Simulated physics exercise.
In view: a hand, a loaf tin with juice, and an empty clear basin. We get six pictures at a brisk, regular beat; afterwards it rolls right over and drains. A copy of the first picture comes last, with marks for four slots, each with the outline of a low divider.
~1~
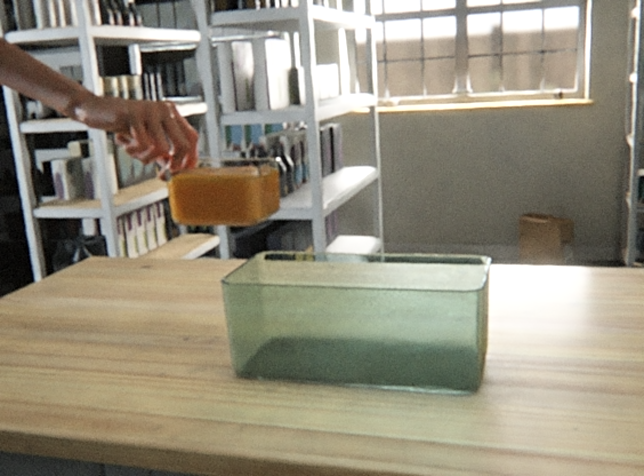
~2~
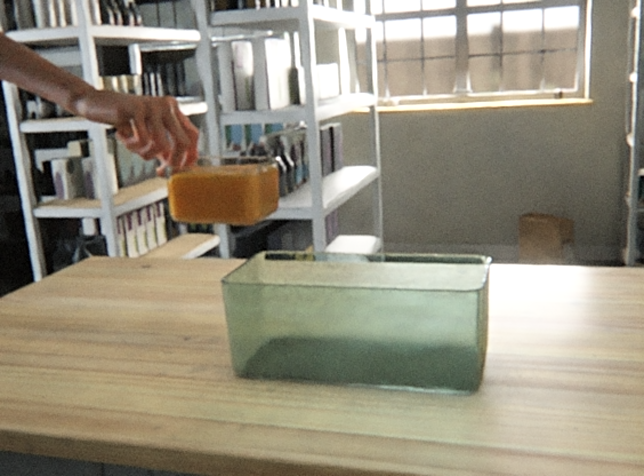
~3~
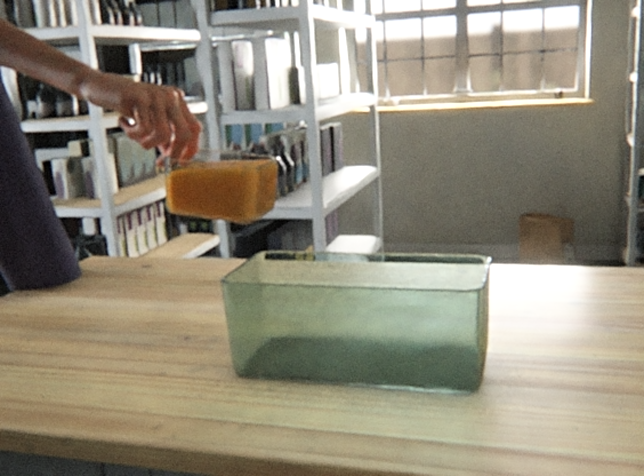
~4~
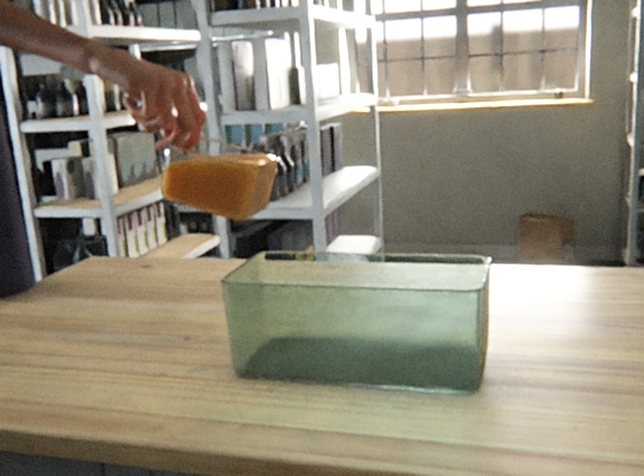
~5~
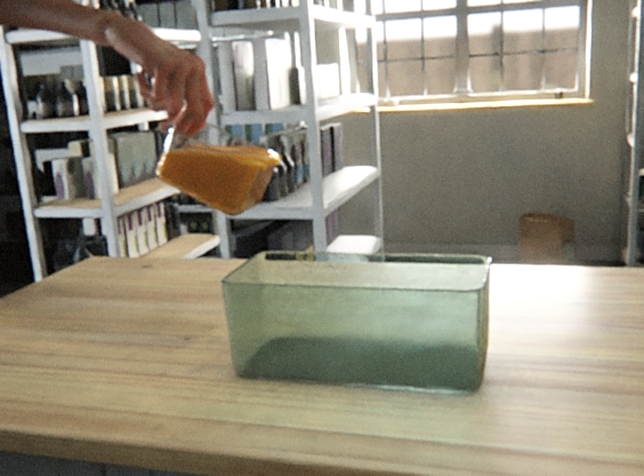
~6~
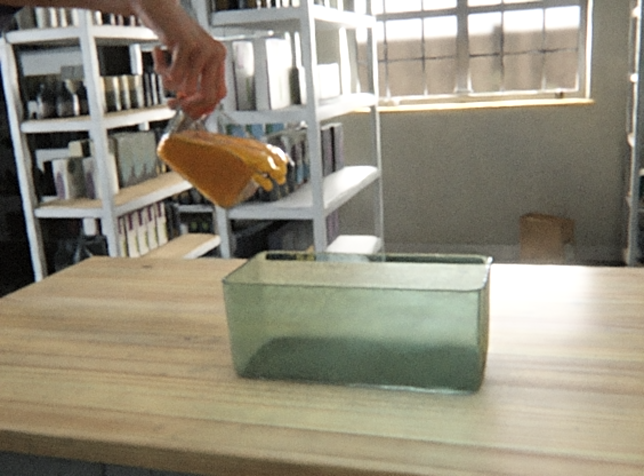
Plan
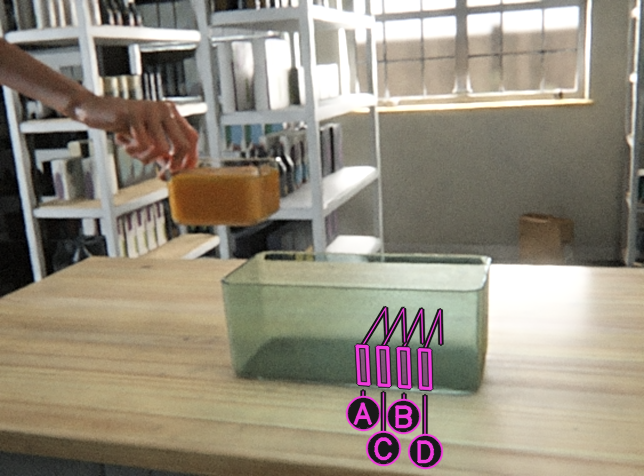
At a wooden table near shelves and a window, a hand held a small container of orange juice above and left of an empty clear basin, then gradually tipped it rightward until juice crossed its lip.
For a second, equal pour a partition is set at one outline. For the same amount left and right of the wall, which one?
Choose A.
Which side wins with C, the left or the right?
The left one.
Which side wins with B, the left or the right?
More ends on the left.
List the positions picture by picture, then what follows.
Upright, lip at (266, 163); basin from (234, 373) to (482, 391); nothing has left yet.
Upright, lip at (266, 162); nothing has left yet.
Tipped about 7°, lip at (266, 162); nothing has left yet.
Tipped about 16°, lip at (266, 162); nothing has left yet.
Tipped about 27°, lip at (267, 162); juice is over the lip, down to (267, 162).
Tipped about 39°, lip at (267, 162); juice is over the lip, down to (275, 185).
On the marked copy, A at (363, 391); B at (403, 394); C at (383, 392); D at (425, 395).
With A, about 51 % ends left of the wall and 46 % right of it; 3 % is lost outside.
With B, about 91 % ends left of the wall and 6 % right of it.
With C, about 85 % ends left of the wall and 12 % right of it; 3 % is lost outside.
With D, about 89 % ends left of the wall and 8 % right of it; 3 % is lost outside.
